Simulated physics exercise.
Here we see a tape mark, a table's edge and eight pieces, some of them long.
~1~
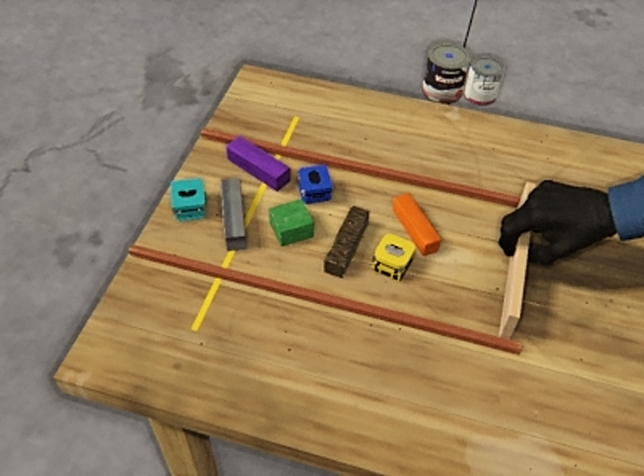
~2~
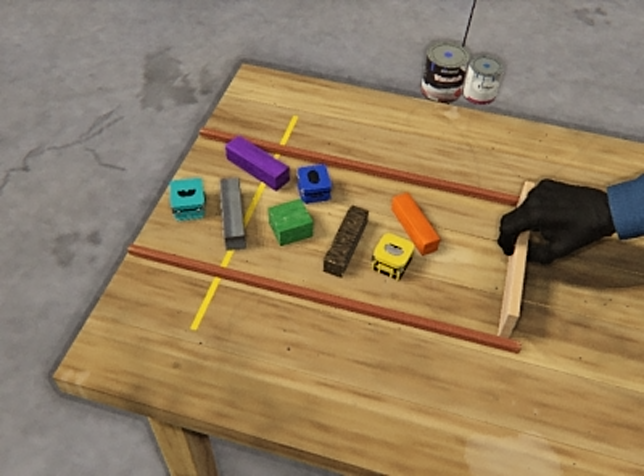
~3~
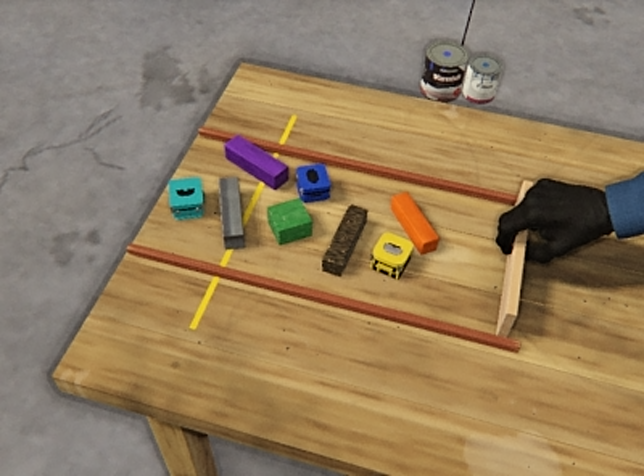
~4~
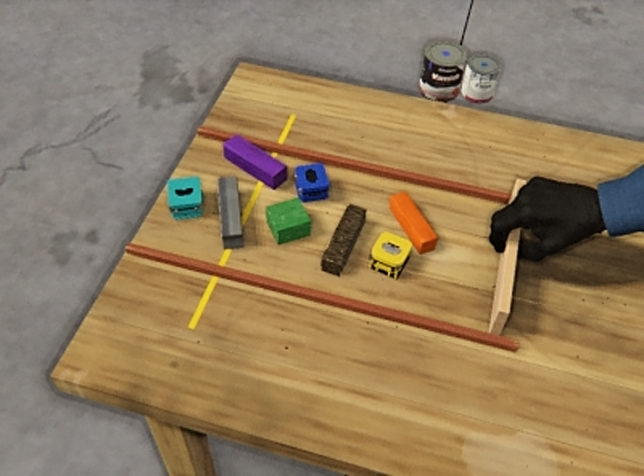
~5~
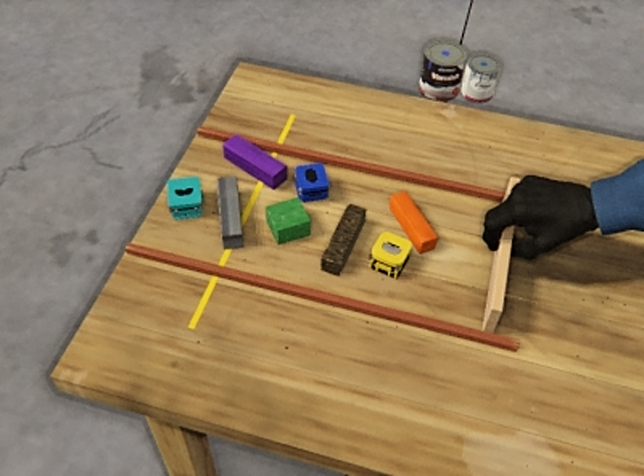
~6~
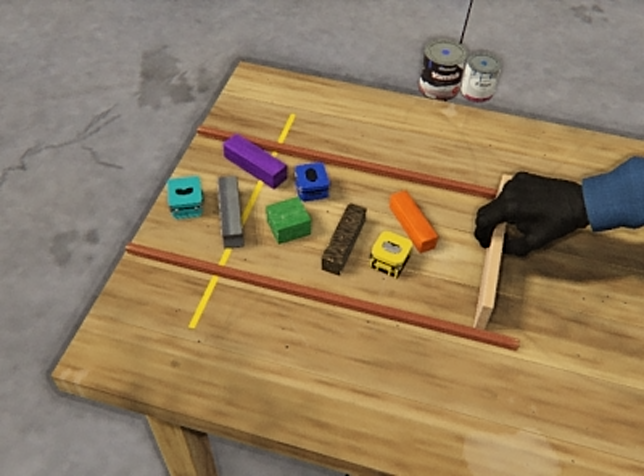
A black-gloved hand with a blue sleeve holds an upright wooden board at the right of a wooden table on a grey concrete floor, seen from above at an angle. Between two reddish rails lie turquoise, purple, grey, blue, green, dark brown, yellow and orange pieces, with yellow tape crossing at left and two cans behind. The hand slides the board slightly left, the pieces staying put, while the view barely shifts.
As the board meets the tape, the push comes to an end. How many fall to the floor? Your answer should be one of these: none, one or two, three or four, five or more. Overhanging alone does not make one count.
The count is one or two.
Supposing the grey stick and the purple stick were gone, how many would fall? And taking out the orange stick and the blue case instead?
Counts - first: 1, second: 2.
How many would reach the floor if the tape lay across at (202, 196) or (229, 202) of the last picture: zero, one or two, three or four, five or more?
The counts, in order, are three to four and three or four.
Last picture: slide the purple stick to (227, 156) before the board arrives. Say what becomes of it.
I reckon from there it stays aboard.
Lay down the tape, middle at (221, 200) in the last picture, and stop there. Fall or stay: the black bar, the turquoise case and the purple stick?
The black bar stays on; the turquoise case tumbles off; the purple stick comes down.
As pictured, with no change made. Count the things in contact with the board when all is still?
It ends up touching 2.
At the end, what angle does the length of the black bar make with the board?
About 0°.
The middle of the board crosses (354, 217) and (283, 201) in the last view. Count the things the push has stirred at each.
First 4, then 8.
Soon after, none off yet; turquoise case at rest near (186, 198); purple stick at rest near (255, 161); grey stick at rest near (230, 212).
After that, none off yet; turquoise case at rest near (186, 198); purple stick at rest near (255, 161); grey stick moving near (221, 210).
In the end, the number that fall off is one or two; gone, grey stick and turquoise case.
